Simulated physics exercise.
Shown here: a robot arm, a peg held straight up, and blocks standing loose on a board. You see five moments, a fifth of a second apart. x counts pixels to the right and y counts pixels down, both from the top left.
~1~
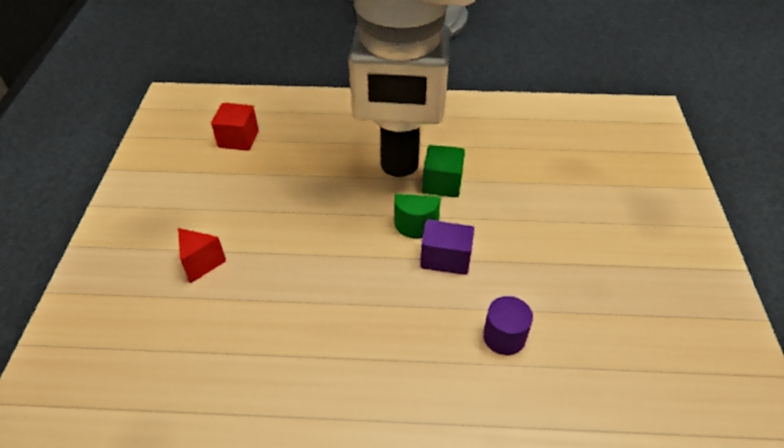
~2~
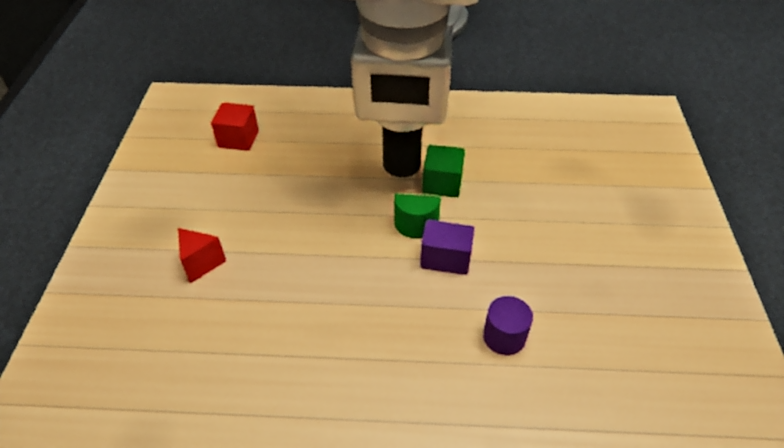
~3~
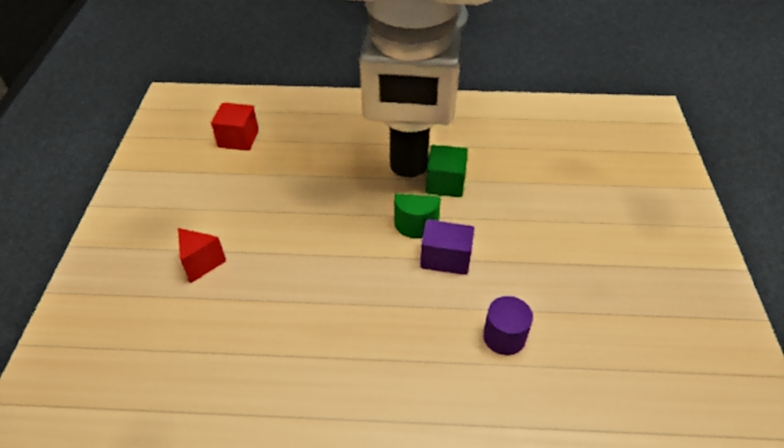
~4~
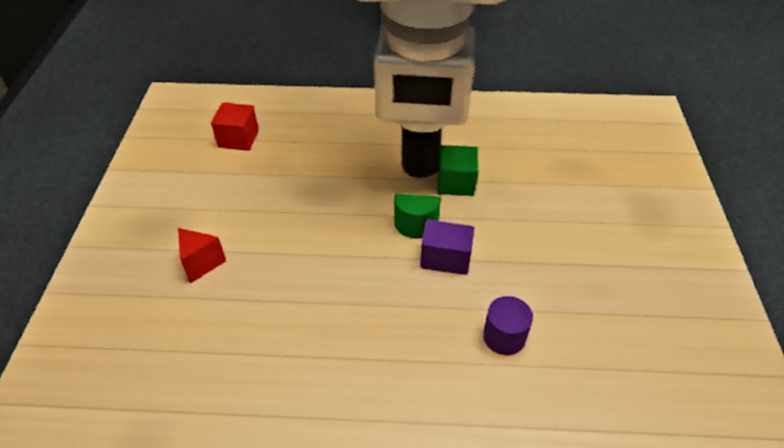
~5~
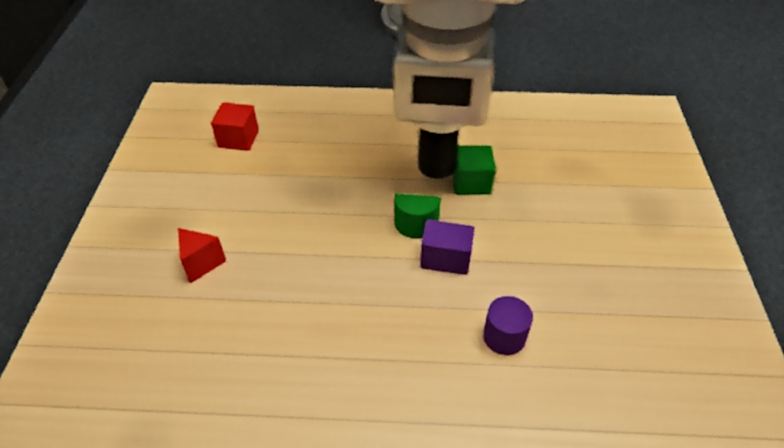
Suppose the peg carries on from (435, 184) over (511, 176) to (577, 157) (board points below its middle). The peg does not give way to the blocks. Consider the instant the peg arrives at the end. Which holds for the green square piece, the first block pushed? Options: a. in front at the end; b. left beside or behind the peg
I choose a.
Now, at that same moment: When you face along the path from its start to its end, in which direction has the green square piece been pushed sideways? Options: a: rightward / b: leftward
It's a.
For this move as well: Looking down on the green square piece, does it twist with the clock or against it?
Clockwise, from overhead.
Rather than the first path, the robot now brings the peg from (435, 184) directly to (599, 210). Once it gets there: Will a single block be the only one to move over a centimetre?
Yes, that is how it ends up.
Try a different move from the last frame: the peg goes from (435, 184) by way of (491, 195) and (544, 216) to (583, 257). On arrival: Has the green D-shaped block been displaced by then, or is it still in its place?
It keeps its position.
What follows on the original path. One third of the way, peg at (490, 161); green square piece at (529, 153).
Two thirds of the way, peg at (539, 152); green square piece at (579, 146), turned 10° clockwise.
At the end, peg at (582, 139); green D-shaped block in place; green square piece at (623, 141), turned 35° clockwise.
